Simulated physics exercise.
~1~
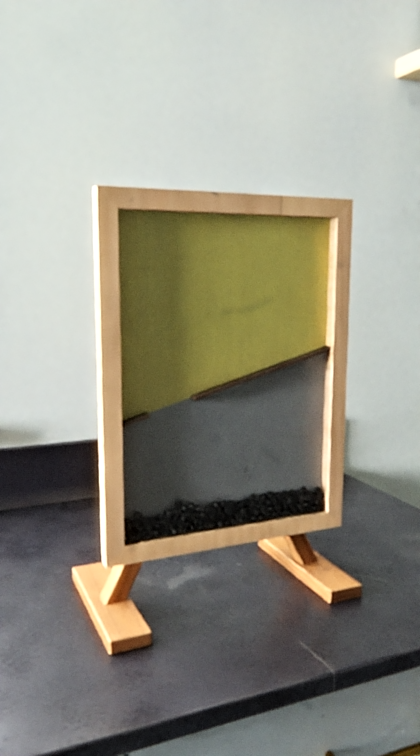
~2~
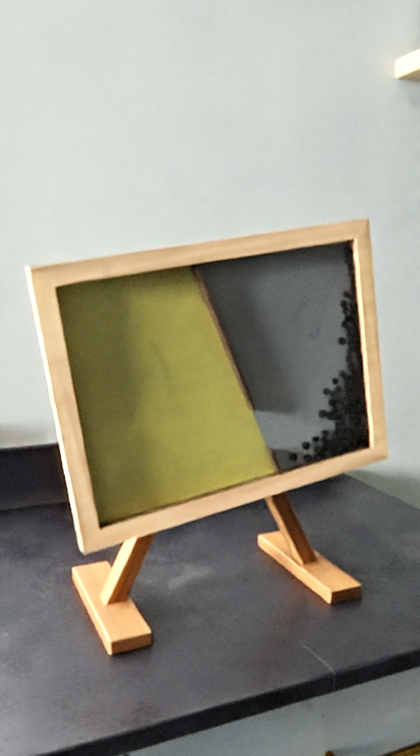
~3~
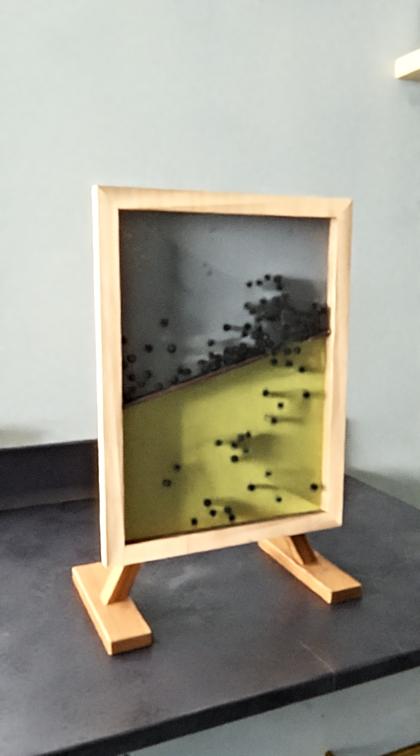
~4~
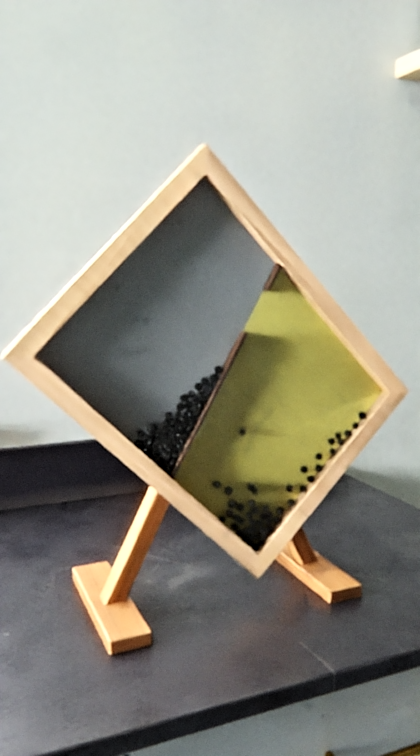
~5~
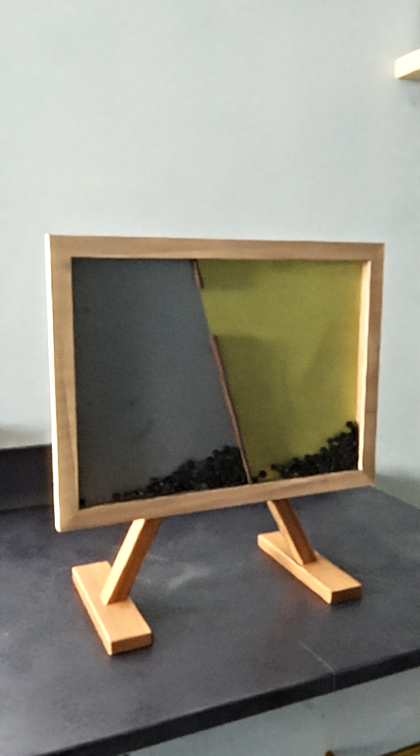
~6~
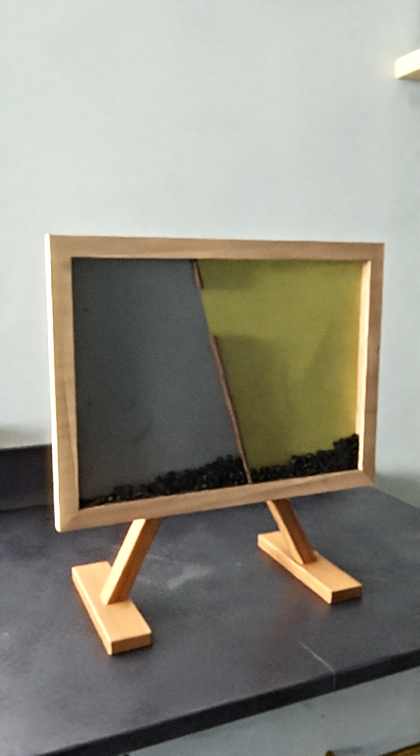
A wooden-framed, glass-fronted case stands upright on two slanted feet on a dark worktop against a pale wall, seen by a still camera from slightly to one side. Its yellow-green chamber lies above a grey one, split by a sloping divider, with black beads heaped along the grey bottom. The case turns anticlockwise onto its side and on until upside down, the beads tumbling down the right and scattering from grey into yellow. It then turns further the same way, beads sliding into both lower corners. It ends sideways, grey left and yellow right, beads resting along both floors in similar shares.
